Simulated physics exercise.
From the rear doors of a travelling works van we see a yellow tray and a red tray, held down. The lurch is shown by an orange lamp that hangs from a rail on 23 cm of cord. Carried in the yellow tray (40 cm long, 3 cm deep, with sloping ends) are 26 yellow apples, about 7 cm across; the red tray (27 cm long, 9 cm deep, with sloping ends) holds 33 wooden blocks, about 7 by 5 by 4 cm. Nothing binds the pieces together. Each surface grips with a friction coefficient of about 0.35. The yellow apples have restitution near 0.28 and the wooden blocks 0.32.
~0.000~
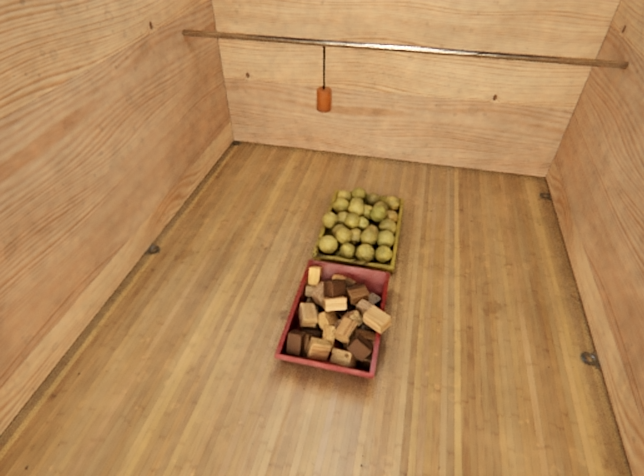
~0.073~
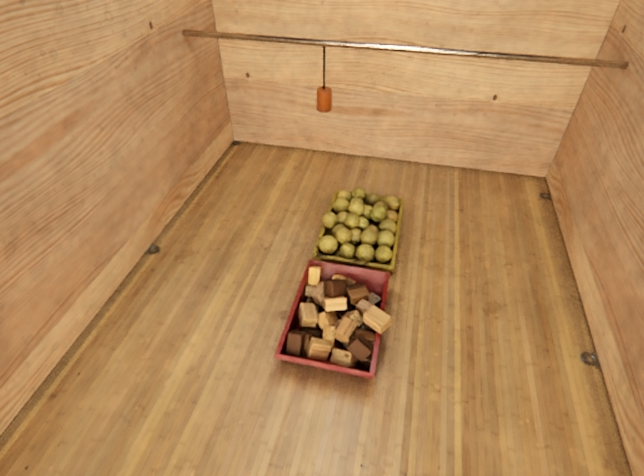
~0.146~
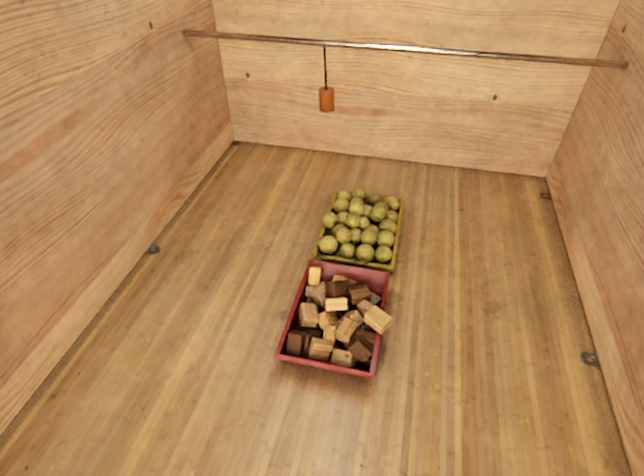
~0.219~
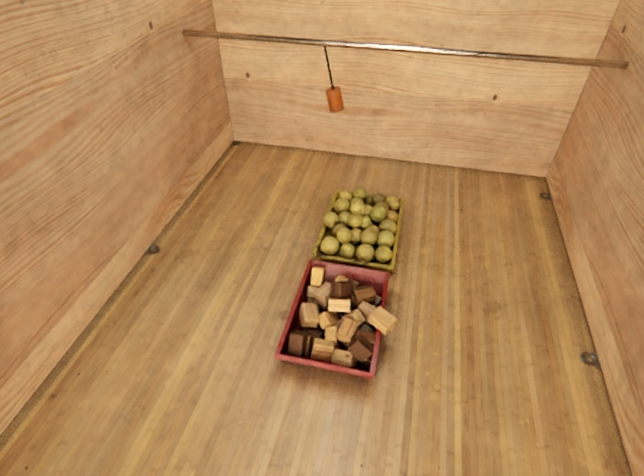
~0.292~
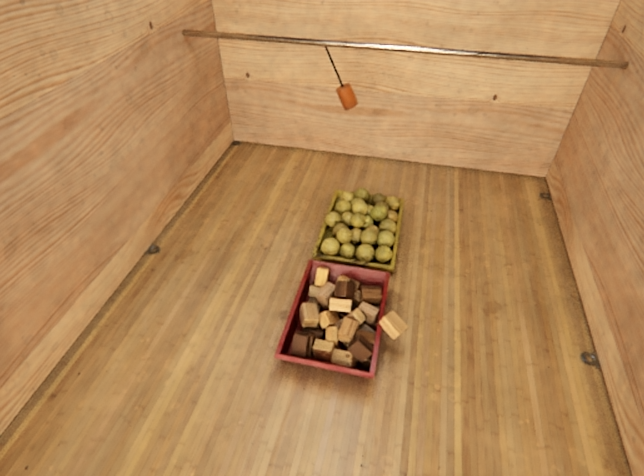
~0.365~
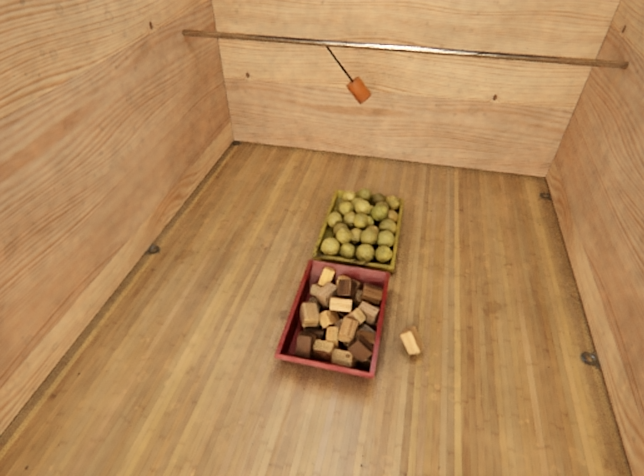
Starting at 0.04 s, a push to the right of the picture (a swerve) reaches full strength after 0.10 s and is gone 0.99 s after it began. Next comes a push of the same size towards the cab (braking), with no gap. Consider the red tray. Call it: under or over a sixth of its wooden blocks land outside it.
Under.
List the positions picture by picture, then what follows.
In the first picture (we follow the rim corner now nearest the camera), red tray at (372, 373); yellow tray at (392, 266); lamp swung 0°; nothing out yet.
The second picture shows red tray at (372, 373); lamp swung 0°.
The third picture shows red tray at (372, 373); lamp swung 3°.
The fourth picture shows red tray at (372, 373); lamp swung 12°.
The fifth picture shows red tray at (372, 373); lamp swung 26°; 1 out, the lowest block at (393, 325).
The sixth picture shows red tray at (372, 373); yellow tray at (392, 266); lamp swung 40°; 1 out, the lowest block at (412, 340).
After 0.73 s, 0 of 26 out of the yellow tray and 1 of 33 out of the red tray.
After 1.18 s, 1 of 26 out of the yellow tray and 1 of 33 out of the red tray.
After 1.81 s, 8 of 26 out of the yellow tray and 1 of 33 out of the red tray.
Outcome (at 2.62 s), 10 of 26 out of the yellow tray and 1 of 33 out of the red tray. Asked share, 1 of 33, 3 per cent.
